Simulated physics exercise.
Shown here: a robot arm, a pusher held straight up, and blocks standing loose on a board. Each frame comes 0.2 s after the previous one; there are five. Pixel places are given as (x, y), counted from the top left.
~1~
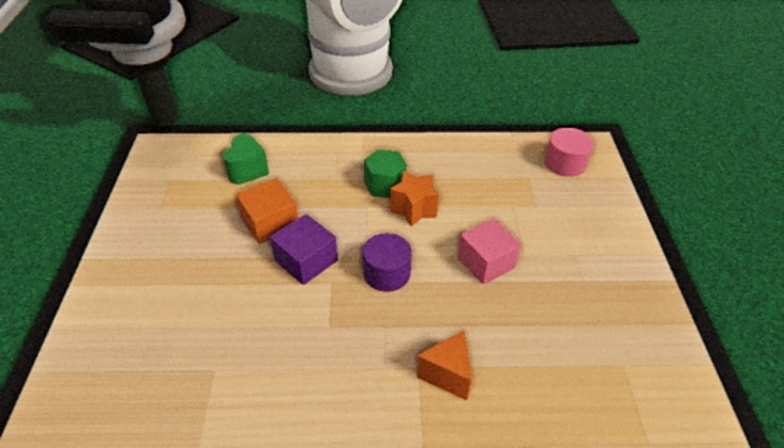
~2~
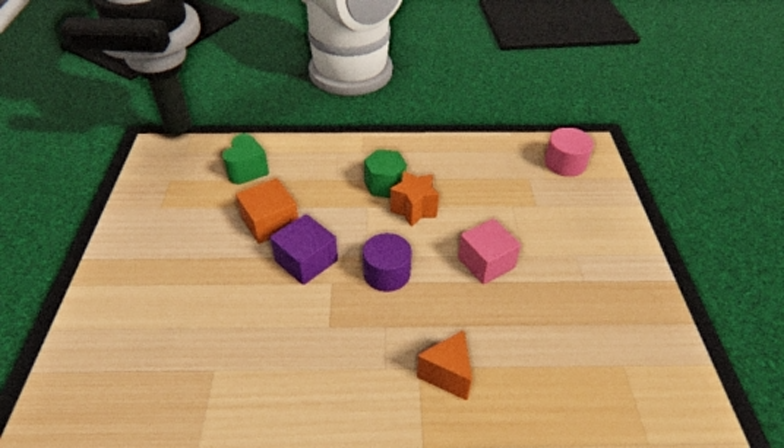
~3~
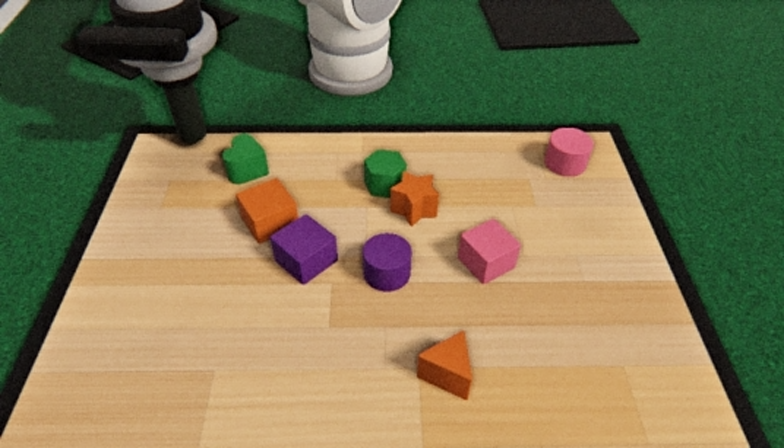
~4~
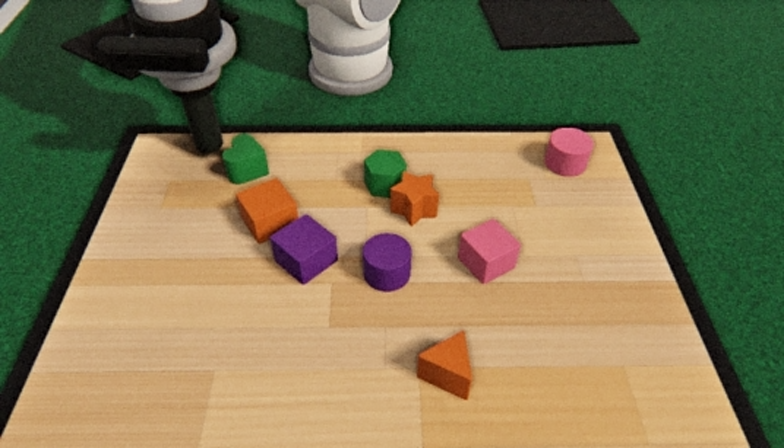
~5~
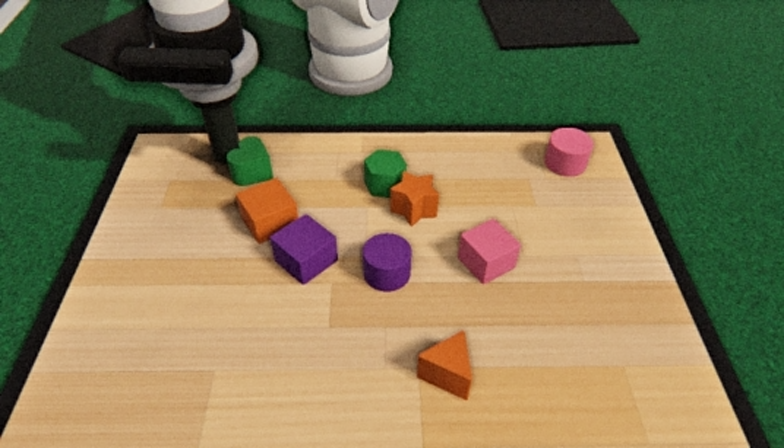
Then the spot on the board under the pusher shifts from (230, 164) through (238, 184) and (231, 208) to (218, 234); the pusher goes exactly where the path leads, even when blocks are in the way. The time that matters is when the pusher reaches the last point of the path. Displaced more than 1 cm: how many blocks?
That's one.
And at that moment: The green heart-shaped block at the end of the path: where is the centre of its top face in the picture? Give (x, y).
I'd say the green heart-shaped block ends with its top centre at (263, 160).
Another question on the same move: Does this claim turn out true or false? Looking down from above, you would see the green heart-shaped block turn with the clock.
This is false.
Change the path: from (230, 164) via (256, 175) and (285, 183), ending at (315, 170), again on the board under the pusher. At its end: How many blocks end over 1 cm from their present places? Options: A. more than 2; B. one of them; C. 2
I'll go with B - one of them.
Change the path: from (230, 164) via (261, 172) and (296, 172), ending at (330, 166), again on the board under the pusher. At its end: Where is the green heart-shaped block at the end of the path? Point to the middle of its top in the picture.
In the picture, it is at (318, 165).
On the path given first. One third of the way, pusher (236, 176); green heart-shaped block (263, 159), turned 30° anticlockwise.
Two thirds of the way, pusher (228, 201); green heart-shaped block (263, 160), turned 35° anticlockwise.
At the end, pusher (215, 225); green heart-shaped block (263, 160), turned 35° anticlockwise; orange square piece not moved.
